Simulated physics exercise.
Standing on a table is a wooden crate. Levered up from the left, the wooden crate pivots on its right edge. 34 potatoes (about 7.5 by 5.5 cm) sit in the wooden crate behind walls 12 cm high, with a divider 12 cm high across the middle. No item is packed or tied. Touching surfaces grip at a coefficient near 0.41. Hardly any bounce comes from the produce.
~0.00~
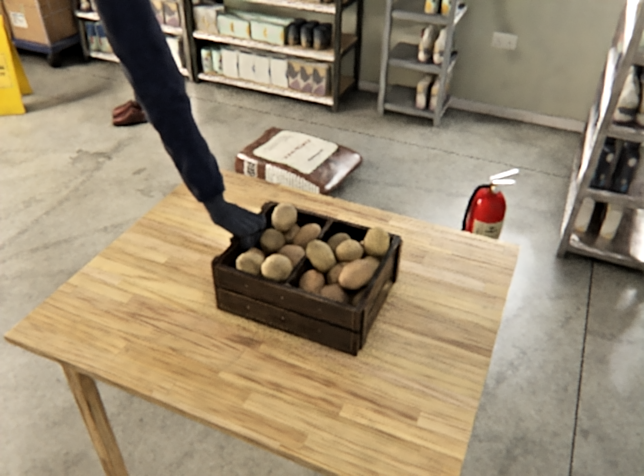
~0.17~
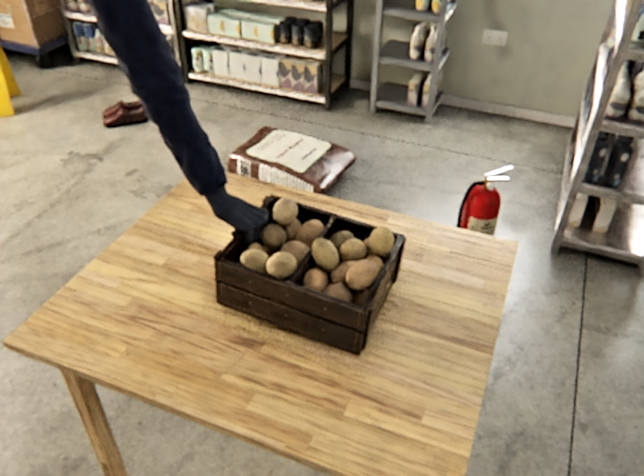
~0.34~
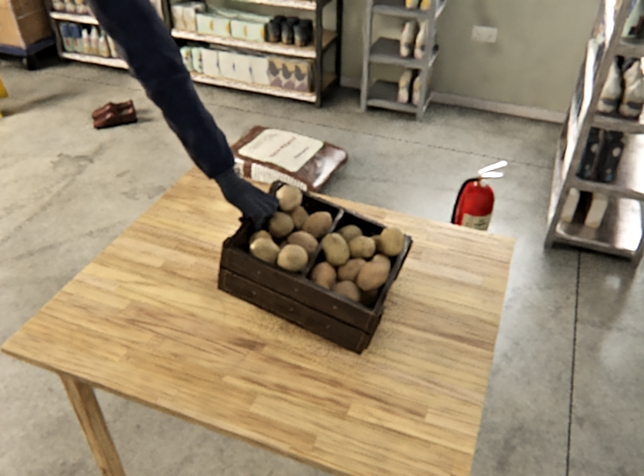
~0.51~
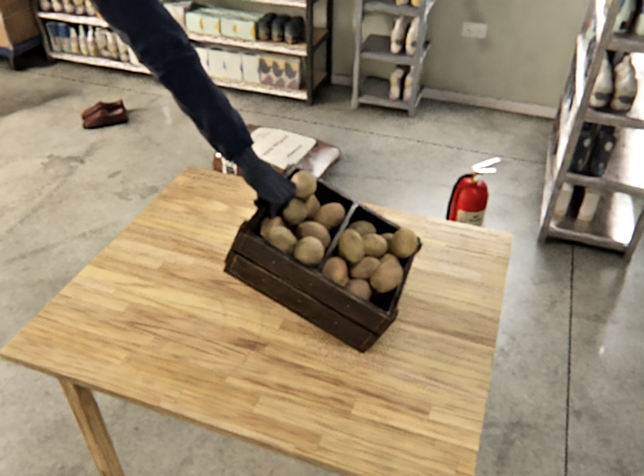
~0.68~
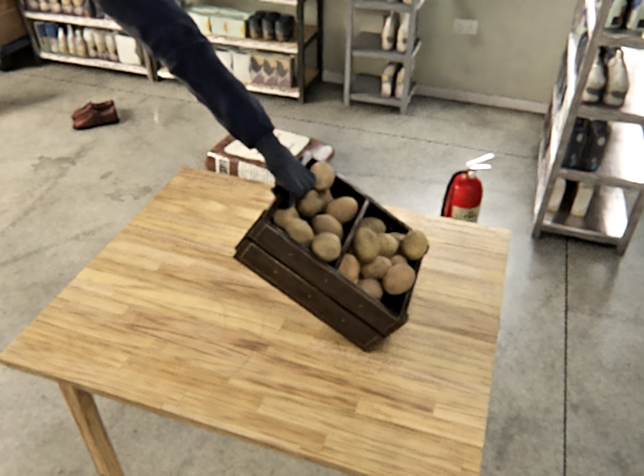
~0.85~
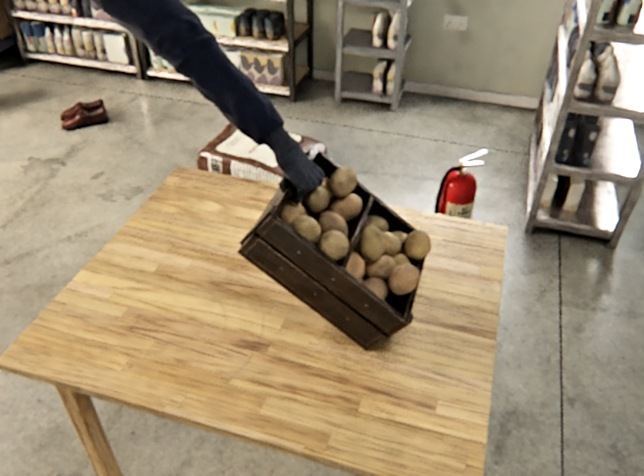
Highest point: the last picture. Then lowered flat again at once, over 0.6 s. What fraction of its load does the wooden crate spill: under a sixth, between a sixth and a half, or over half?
Under a sixth.
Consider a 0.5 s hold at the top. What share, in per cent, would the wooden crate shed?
Wooden crate: 0%.
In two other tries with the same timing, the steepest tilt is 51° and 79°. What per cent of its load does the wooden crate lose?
It'd be 10 per cent the first time and 30 per cent the second time.
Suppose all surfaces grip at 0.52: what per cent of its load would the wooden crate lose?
Wooden crate 0 per cent.
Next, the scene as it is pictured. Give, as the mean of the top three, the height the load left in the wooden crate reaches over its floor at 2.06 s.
Roughly 16 centimetres.
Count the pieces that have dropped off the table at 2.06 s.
I'd estimate some 0 at that moment.
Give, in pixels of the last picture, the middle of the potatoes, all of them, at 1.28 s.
Middle: About (331, 260) px.
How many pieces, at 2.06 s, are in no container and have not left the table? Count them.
I'd guess near 0.
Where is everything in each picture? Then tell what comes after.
In the first picture (we follow the rim corner now nearest the camera; the camera moves round a little), wooden crate at (355, 309); tilt 0°; nothing out yet.
Wooden crate at (362, 309); tilt 4°, in the second picture.
Wooden crate at (373, 312); tilt 13°, in the third picture.
Wooden crate at (387, 315); tilt 23°, in the fourth picture.
Wooden crate at (399, 318); tilt 32°, in the fifth picture.
Wooden crate at (404, 319); tilt 36°; nothing out yet, in the sixth picture.
After 1.04 s, tilt 27°; 0 of 34 out of the wooden crate.
After 1.28 s, tilt 7°; 0 of 34 out of the wooden crate.
After 1.62 s, tilt 0°; 0 of 34 out of the wooden crate.
Outcome (at 2.06 s), 0 of 34 out of the wooden crate. Asked share, 0 of 34, 0 per cent.
